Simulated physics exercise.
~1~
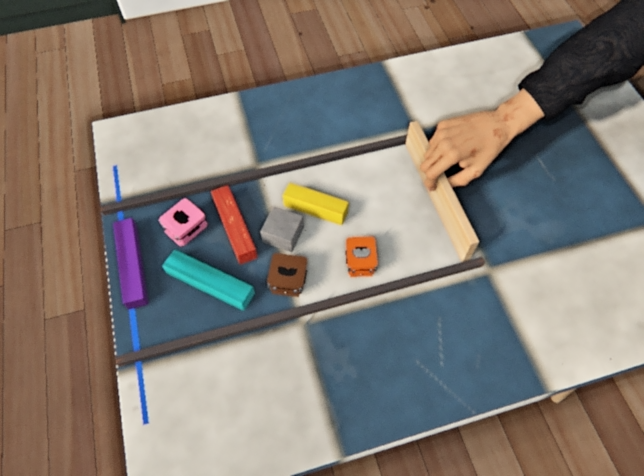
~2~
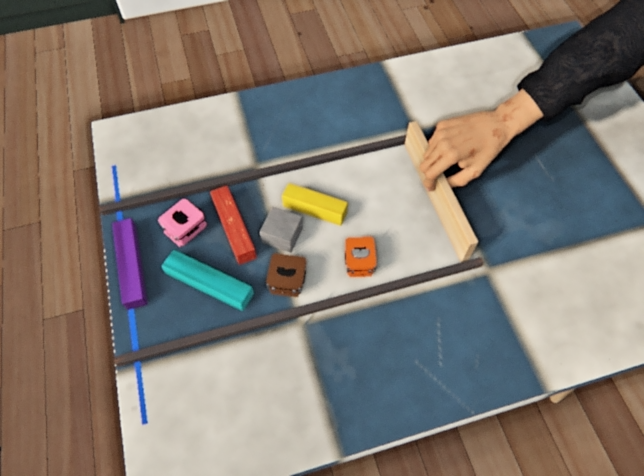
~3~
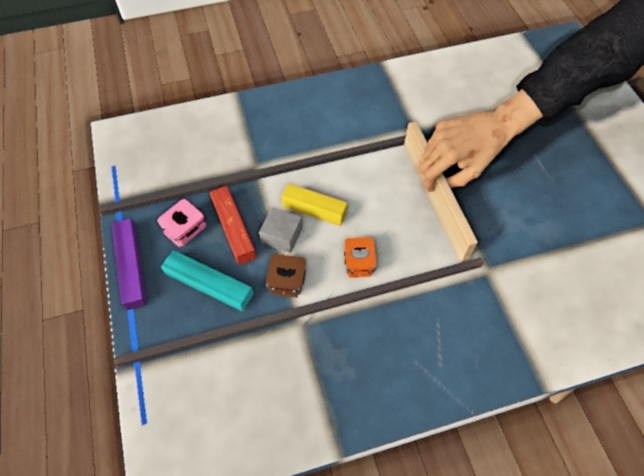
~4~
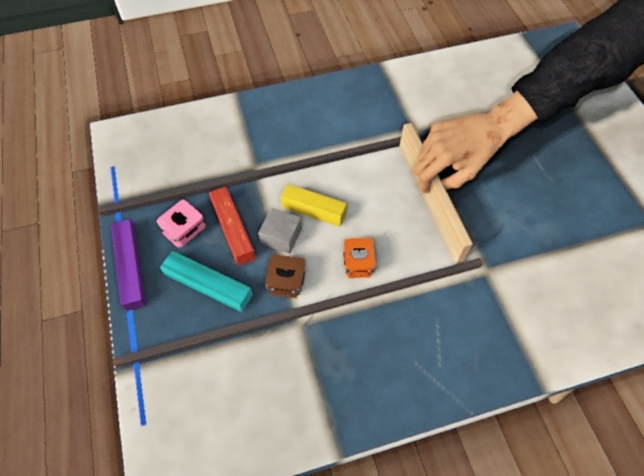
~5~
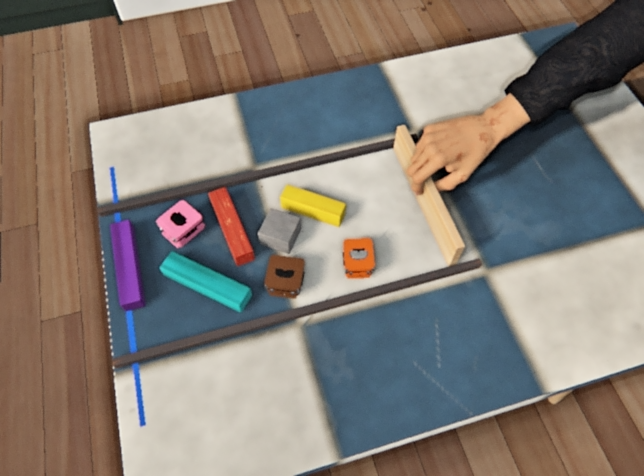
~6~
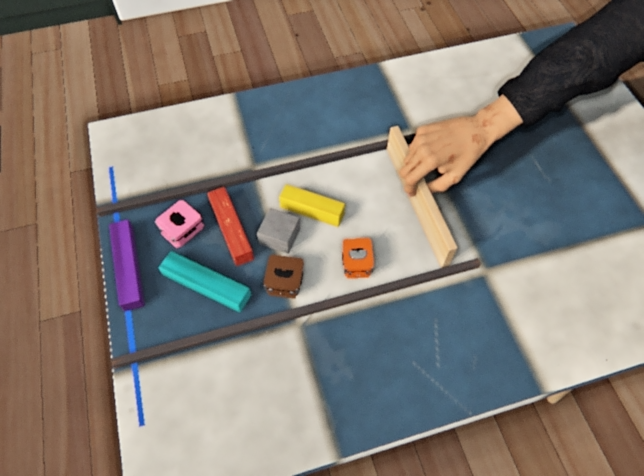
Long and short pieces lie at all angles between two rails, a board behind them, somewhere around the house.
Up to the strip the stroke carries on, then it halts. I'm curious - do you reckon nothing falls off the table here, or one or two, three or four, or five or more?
I'd say five or more fall off.
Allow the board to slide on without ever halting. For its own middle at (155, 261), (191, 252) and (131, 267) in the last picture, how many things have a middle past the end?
3, 1 and 5.
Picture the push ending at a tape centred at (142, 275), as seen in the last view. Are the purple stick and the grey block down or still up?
Result - purple stick is gone, grey block is still there.
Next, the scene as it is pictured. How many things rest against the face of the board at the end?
The count in contact is 3.
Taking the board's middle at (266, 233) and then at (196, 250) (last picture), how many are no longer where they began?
The counts are 6 and 8.
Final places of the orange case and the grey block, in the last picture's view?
Going in order: First (112, 330), then (106, 299).
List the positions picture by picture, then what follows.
The first frame shows purple stick (130, 262); pink case (184, 223); turquoise stick (209, 280); board (439, 189); tape (128, 278).
The second frame shows pink case (184, 223); brown case (287, 275).
The third frame shows turquoise stick (207, 280); grey block (282, 230).
The fourth frame shows purple stick (128, 264); board (433, 191).
The fifth frame shows pink case (182, 225); orange case (358, 259).
The sixth frame shows purple stick (126, 264); pink case (181, 225); turquoise stick (205, 281); board (419, 194); tape (124, 279).
Early on, none off yet; purple stick at rest near (126, 264); pink case at rest near (181, 225); turquoise stick at rest near (205, 281).
A while later, none off yet; purple stick moving near (120, 265); pink case travelled about its own width near (144, 228); turquoise stick travelled about its own width near (149, 297).
Finally, the number that fall off is five or more; lost, brown case, red bar, turquoise stick, pink case and purple stick.
